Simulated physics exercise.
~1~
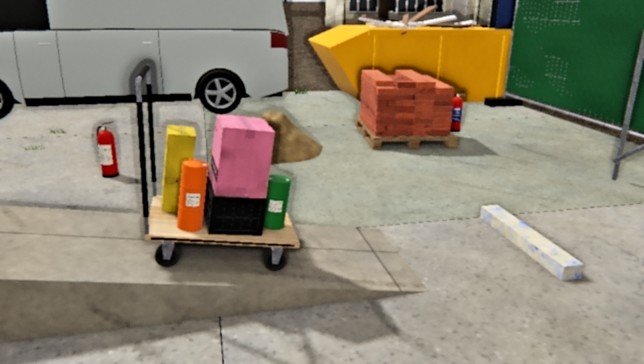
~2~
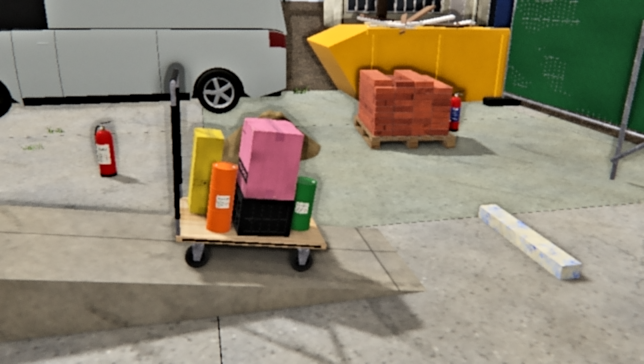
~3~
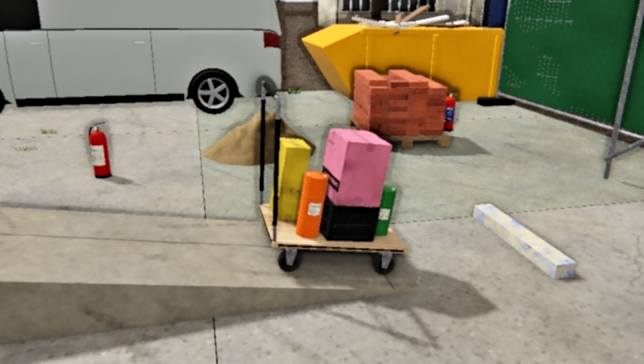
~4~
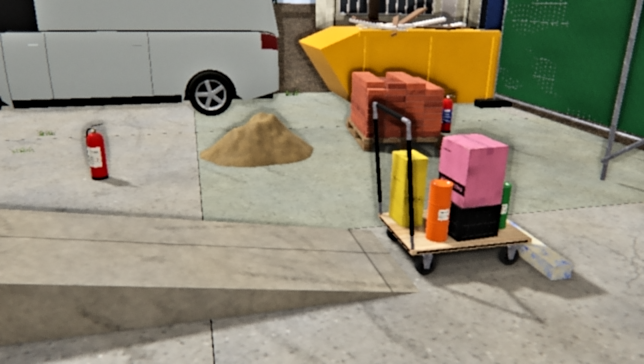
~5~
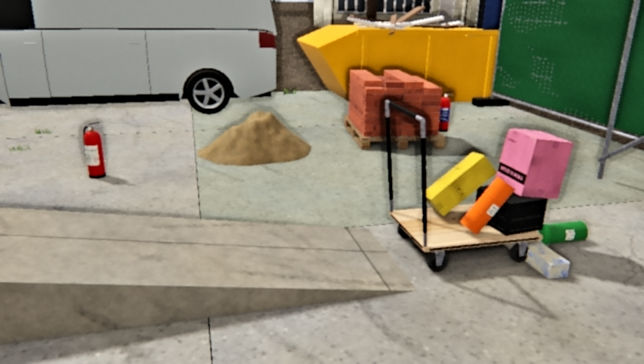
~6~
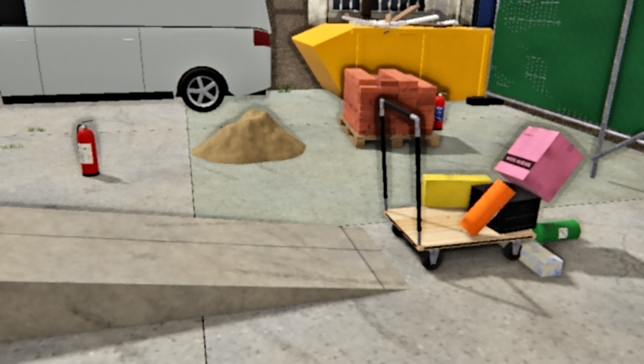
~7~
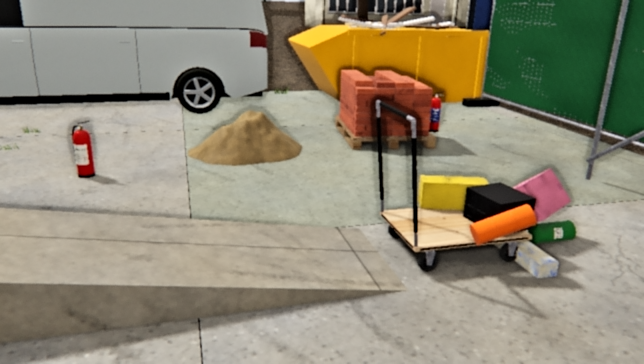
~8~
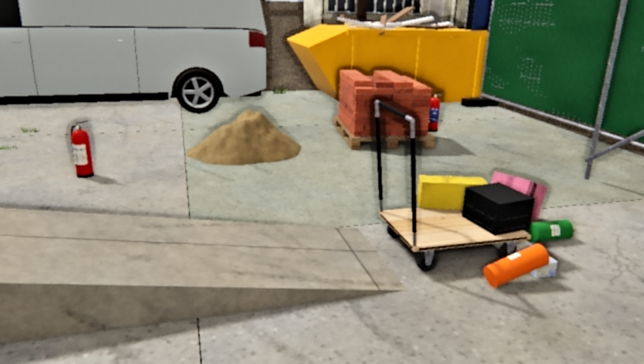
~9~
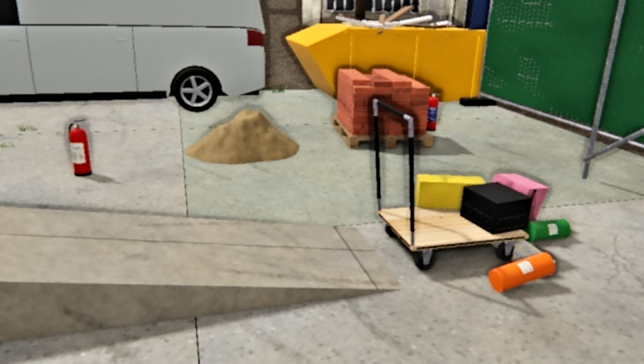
At first, a flat trolley carrying a yellow box, an orange canister, a pink box on a black crate, and a green canister rolls right across a paved yard, past a sand pile and stacked bricks. It reaches a pale kerb and stops abruptly. The load pitches forward, with the green canister dropping off the front while the yellow box and orange canister tip. The yellow box falls flat on the deck as the pink box tumbles over the edge. The orange canister then rolls off too, leaving the yellow box and the upright black crate aboard.
